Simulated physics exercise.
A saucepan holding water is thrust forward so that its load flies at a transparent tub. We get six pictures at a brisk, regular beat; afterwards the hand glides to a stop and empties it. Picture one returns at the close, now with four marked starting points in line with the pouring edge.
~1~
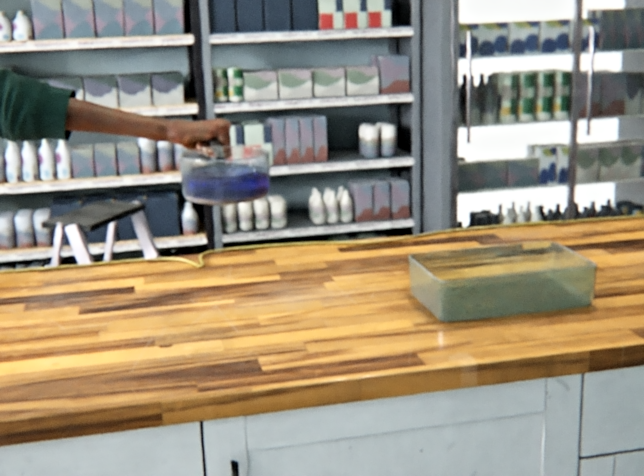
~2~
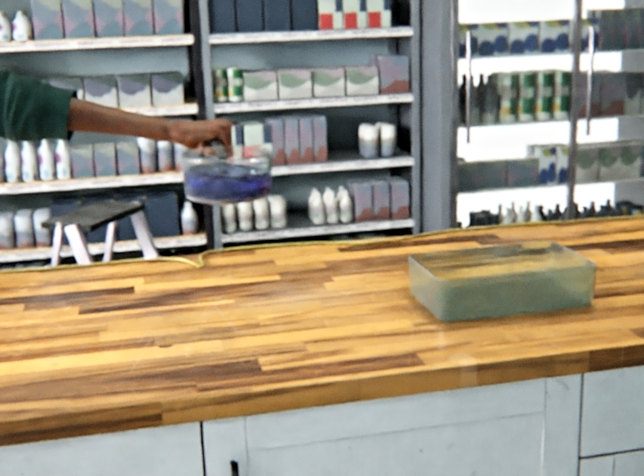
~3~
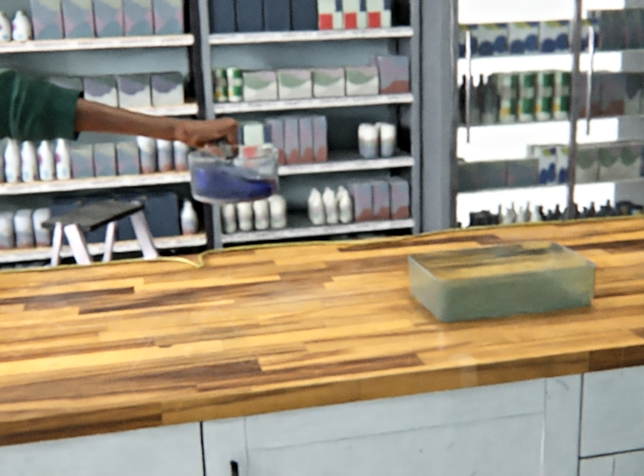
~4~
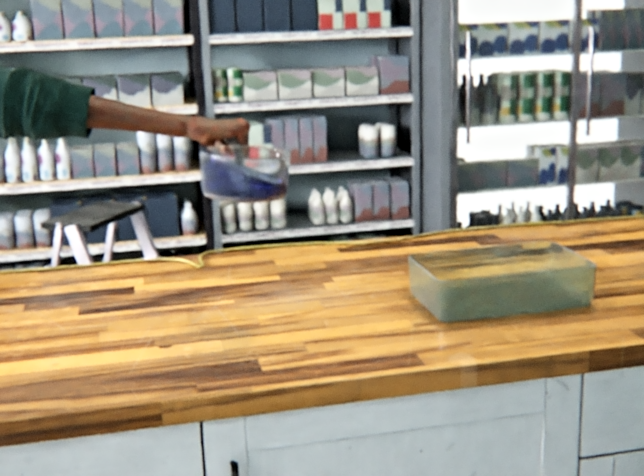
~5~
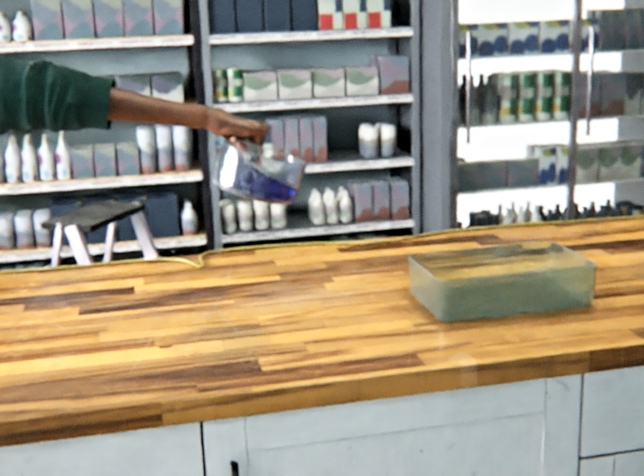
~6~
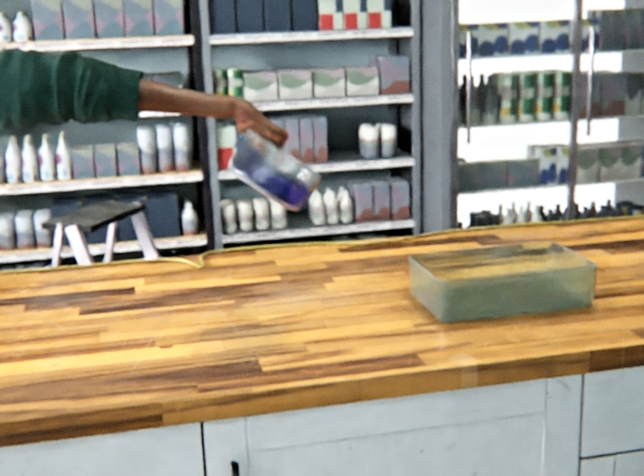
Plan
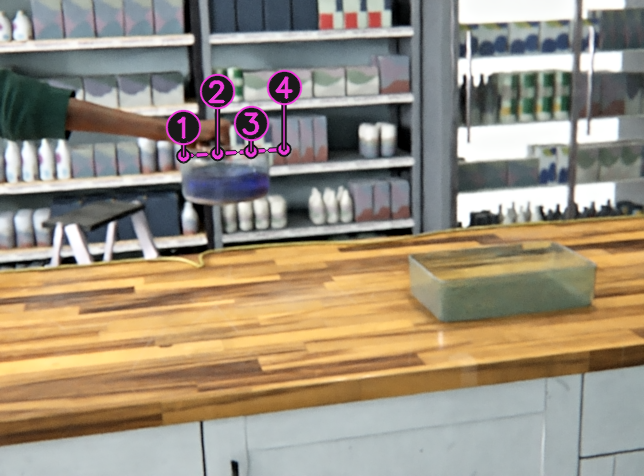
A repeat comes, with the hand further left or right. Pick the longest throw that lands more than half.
Dot 4 just does it.
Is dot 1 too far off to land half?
Yes, it does.
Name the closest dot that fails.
Dot 3.
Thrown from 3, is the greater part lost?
Yes, that goes wrong.
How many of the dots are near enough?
One.
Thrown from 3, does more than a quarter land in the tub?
No, it does not.
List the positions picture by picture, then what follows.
Upright, lip at (266, 150); tub from (437, 321) to (592, 305); nothing has left yet.
Upright, lip at (269, 150); nothing has left yet.
Upright, lip at (275, 150); nothing has left yet.
Tipped about 4°, lip at (288, 152); nothing has left yet.
Tipped about 17°, lip at (304, 161); nothing has left yet.
Tipped about 36°, lip at (320, 175); nothing has left yet.
On the marked copy, 1 at (183, 155); 2 at (217, 153); 3 at (251, 151); 4 at (284, 149).
With 1, about 0 % lands in the tub, 100 % falls short.
With 2, about 0 % lands in the tub, 99 % falls short.
With 3, about 17 % lands in the tub, 78 % falls short and 5 % goes beside or beyond.
With 4, about 64 % lands in the tub, 19 % falls short and 17 % goes beside or beyond.
